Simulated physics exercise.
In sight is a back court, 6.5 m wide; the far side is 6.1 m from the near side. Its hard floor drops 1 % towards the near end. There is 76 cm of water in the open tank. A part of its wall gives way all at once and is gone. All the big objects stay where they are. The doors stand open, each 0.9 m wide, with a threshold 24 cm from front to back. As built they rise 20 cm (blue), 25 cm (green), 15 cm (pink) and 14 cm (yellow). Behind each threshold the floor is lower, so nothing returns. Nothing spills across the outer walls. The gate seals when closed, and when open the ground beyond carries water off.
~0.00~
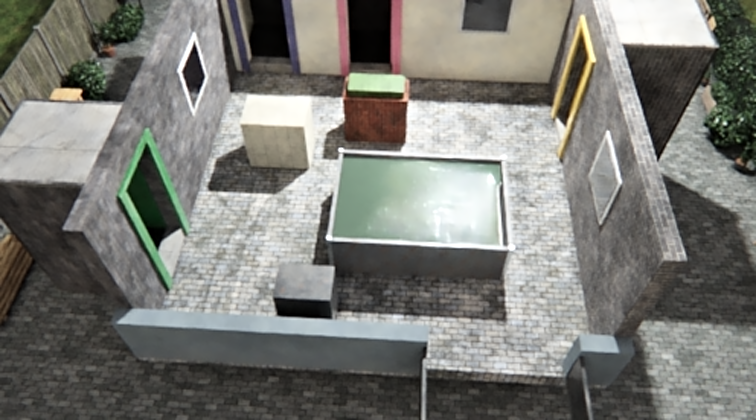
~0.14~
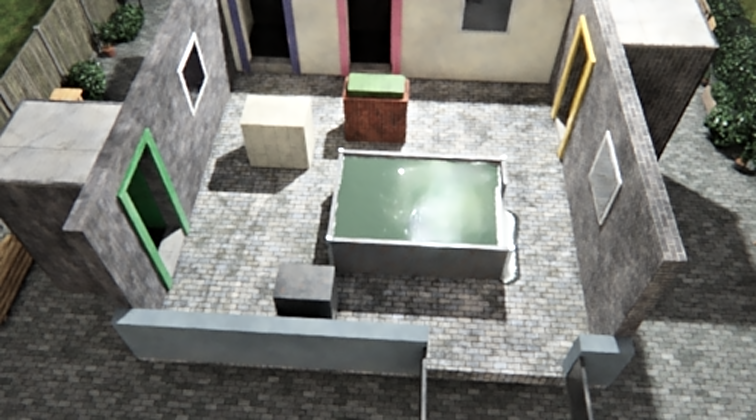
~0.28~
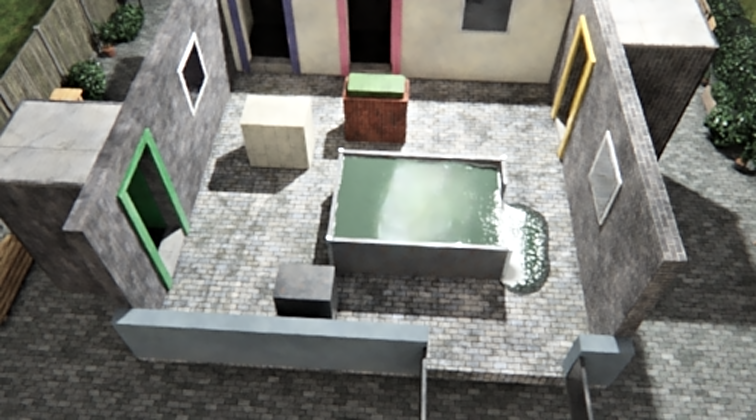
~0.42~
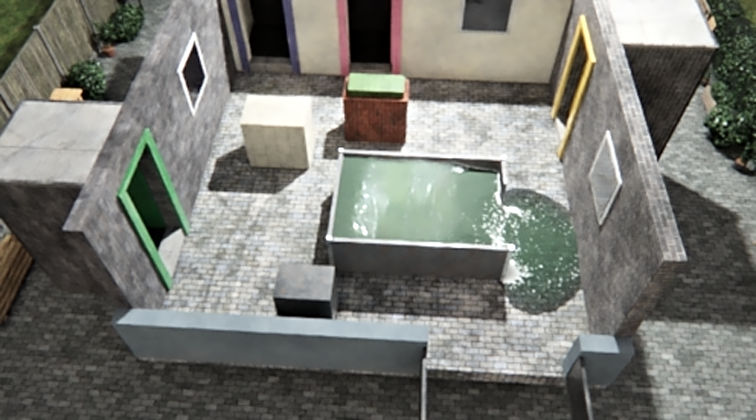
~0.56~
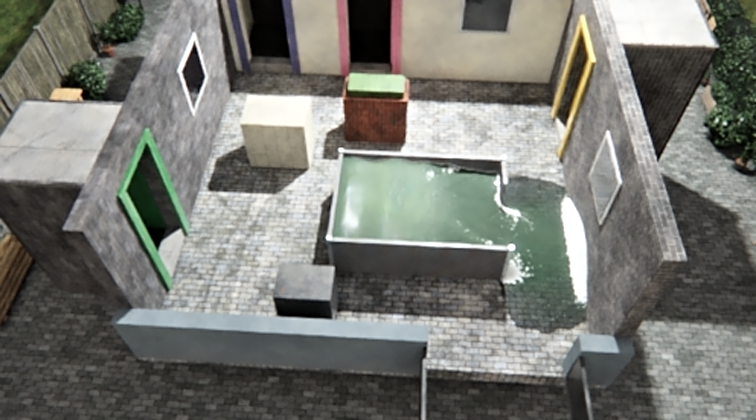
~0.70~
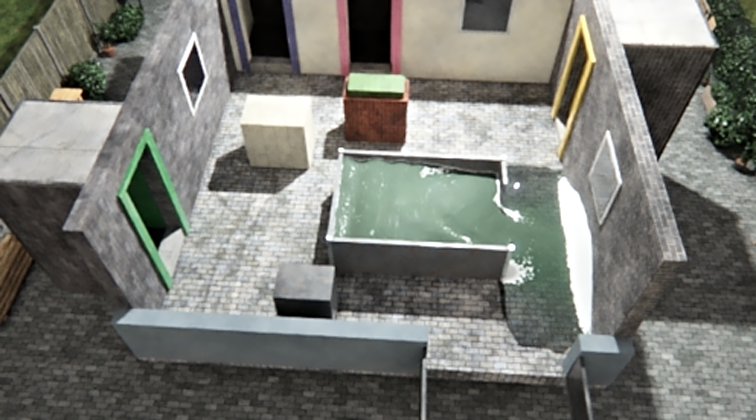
Green water in an open tank pours out its right side and spreads across the paving.
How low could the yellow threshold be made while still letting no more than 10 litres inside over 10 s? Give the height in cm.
At least 5.5 cm or so.
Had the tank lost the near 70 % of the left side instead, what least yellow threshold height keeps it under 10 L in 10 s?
Then roughly 9.0 cm.
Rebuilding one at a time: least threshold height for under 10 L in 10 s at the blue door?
About 9.0 cm at blue.
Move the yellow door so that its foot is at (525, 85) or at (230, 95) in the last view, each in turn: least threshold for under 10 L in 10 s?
Roughly 22 and 12.0 cm.
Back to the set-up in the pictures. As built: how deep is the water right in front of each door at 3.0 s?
Depths in cm: Blue 0, green 0, pink 1, yellow 8.
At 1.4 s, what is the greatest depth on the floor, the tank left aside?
Up to some 67 cm.
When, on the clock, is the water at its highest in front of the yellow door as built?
At about 2.2 s.
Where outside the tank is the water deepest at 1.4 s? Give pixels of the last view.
Near (594, 362).
After 1.4 s water covers 15 % of the floor, deepest (67 cm) near (594, 362); 7 cm at the yellow door, 0 litres in over its 14 cm threshold.
After 3.0 s water covers 45 % of the floor, deepest (43 cm) near (594, 362); 8 cm at the yellow door, 0 litres in over its 14 cm threshold.
After 10.0 s water covers 95 % of the floor, deepest (13 cm) near (278, 321); 6 cm at the yellow door, 0 litres in over its 14 cm threshold.
At the yellow door as built, the water arrived by 1.1 s and peaked near 8 cm at 2.2 s.
With a threshold of 5 cm, 13 litres would have come in within the 10 s; with 6 cm, 7 litres. So under 10 litres takes about 5.5 cm.
